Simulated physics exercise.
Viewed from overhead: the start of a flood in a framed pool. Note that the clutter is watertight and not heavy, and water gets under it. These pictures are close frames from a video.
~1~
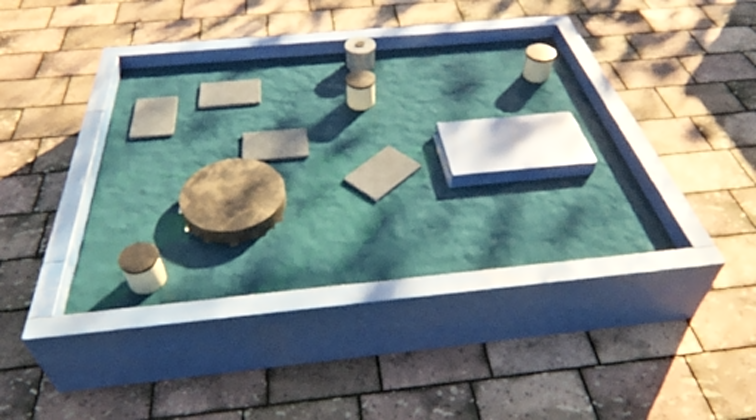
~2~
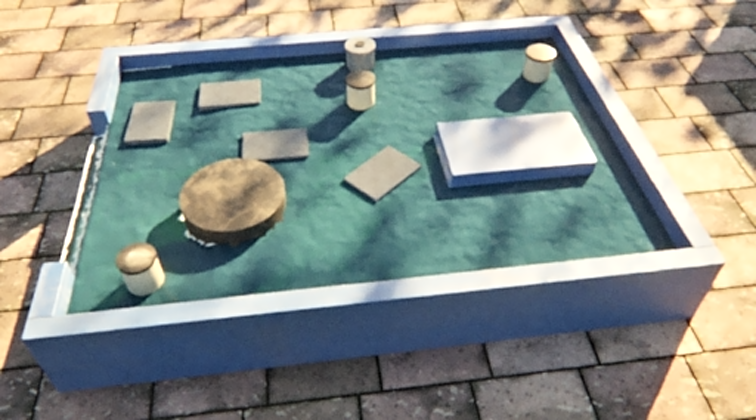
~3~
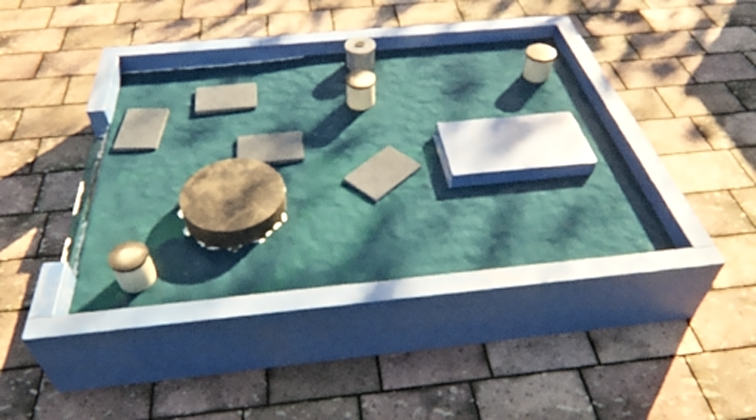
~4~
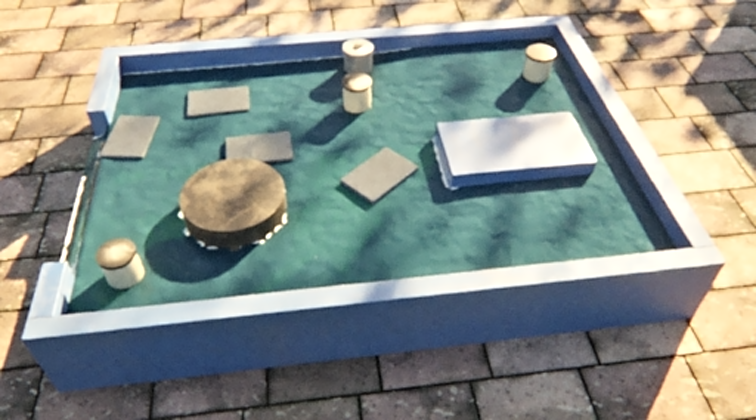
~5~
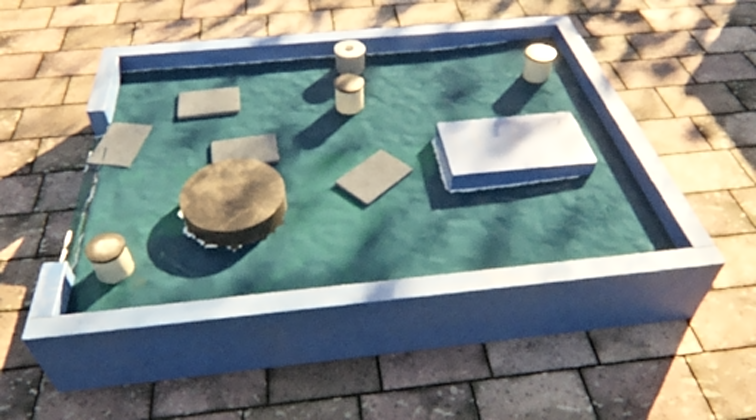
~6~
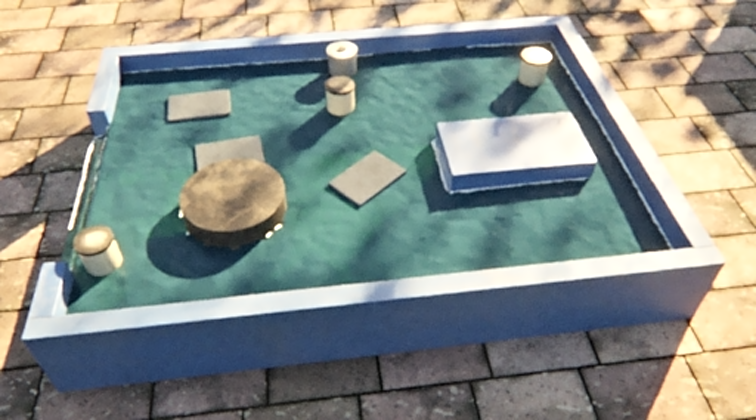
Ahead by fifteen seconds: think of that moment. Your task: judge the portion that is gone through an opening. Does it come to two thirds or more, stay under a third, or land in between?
The outcome is mid-range, one to two thirds.
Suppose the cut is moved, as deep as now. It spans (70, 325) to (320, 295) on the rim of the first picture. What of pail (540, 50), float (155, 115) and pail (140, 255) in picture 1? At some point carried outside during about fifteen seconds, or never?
Okay, so: Never exits for the first, makes it outside for the second, makes it outside for the third.
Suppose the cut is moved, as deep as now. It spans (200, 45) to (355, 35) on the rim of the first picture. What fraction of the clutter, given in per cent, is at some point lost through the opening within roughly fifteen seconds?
That comes out at 20 in a hundred.
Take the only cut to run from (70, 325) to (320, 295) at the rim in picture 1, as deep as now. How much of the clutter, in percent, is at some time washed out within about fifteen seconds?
Some 40 per cent of the things, roughly.
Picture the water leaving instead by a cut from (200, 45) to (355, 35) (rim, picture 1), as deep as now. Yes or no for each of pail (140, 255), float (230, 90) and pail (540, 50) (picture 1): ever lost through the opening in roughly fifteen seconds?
Taking them in turn, the first is held back, the second is flushed away and the third is held back.
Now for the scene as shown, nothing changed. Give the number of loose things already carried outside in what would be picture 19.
3.
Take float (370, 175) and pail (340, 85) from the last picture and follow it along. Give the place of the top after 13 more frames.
I'd expect them close to (339, 178) and (282, 97).
A moment on, 1 of 8 are out; 7 afloat.
Next, 3 of 8 are out; 5 afloat.
Later, 3 of 8 are out; 5 afloat.
In the end, 3 of 8 are out; 5 afloat.
